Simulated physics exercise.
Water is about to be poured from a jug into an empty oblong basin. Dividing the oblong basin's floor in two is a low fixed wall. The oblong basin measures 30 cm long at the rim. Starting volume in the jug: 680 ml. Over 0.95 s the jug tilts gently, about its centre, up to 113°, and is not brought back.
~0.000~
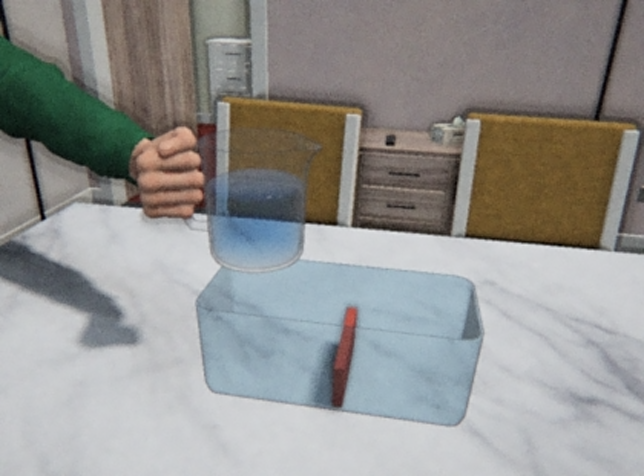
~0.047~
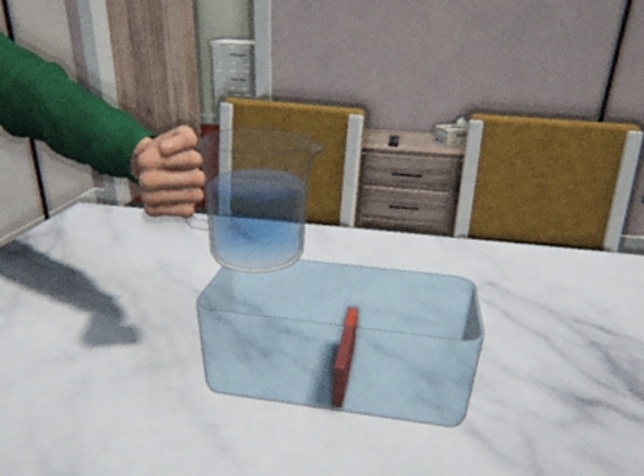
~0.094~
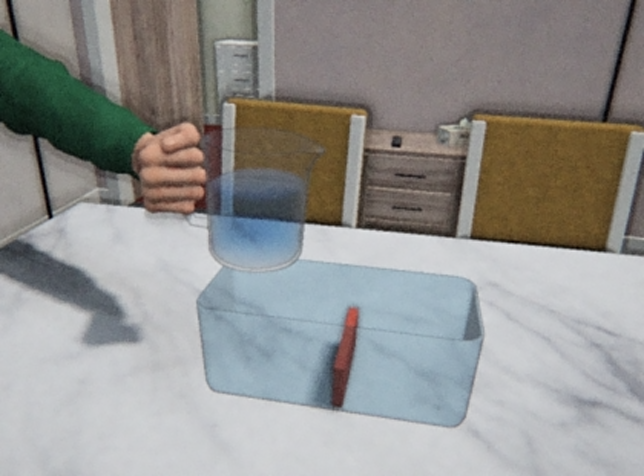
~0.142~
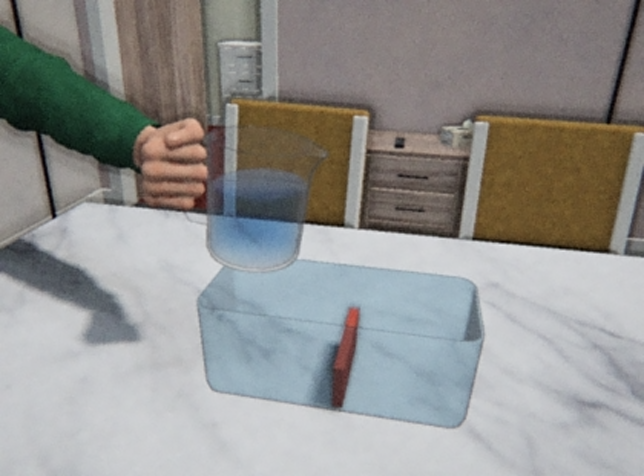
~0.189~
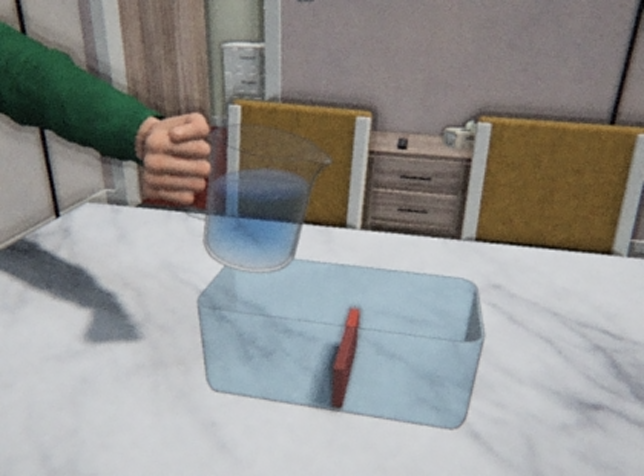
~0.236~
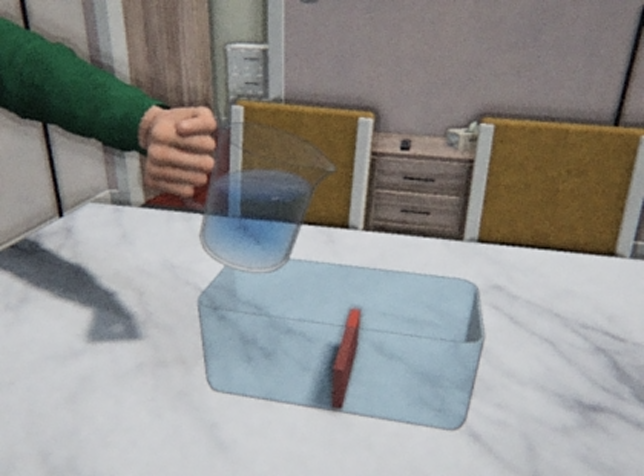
In a room with pale walls, wood-toned drawers and mustard-yellow chairs, a white marble-patterned table is seen from slightly above. A green-sleeved arm at the left holds a clear jug of blue water above the left part of a clear oblong basin, which has a small red wall standing inside. The hand gradually tilts the jug to the right, while the view shifts very slightly.
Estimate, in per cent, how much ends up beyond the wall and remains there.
Roughly 62 % ends up beyond the wall.
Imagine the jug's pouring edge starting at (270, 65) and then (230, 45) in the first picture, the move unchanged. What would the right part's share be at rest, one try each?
15 per cent first, 5 per cent second.
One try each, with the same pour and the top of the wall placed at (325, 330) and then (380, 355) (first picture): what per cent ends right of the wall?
One try each: Around 90 percent and then around 15 percent.
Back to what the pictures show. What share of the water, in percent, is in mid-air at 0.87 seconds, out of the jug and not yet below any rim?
About 10 % of the total.
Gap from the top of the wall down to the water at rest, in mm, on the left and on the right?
The left comes to roughly 42 mm and the right to roughly 30 mm.
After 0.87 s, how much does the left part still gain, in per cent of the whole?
Difference: Approx. 22 %.
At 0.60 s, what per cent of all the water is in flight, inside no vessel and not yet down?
I'd put it at about 12 percent.
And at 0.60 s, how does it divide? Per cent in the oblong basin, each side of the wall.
Around 0 on the left and around 2 on the right.
After 0.60 s the tilt is 79° and 85 per cent is still to pour, 0 is left of the wall and 2 right of it.
After 0.87 s the tilt is 111° and 22 per cent is still to pour, 15 is left of the wall and 53 right of it.
After 1.15 s the tilt is 113° and 1 per cent is still to pour, 36 is left of the wall and 62 right of it.
After 1.45 s the tilt is 113° and 0 per cent is still to pour, 37 is left of the wall and 62 right of it.
In the end 37 per cent lies left of the wall, 62 right of it and 1 outside.
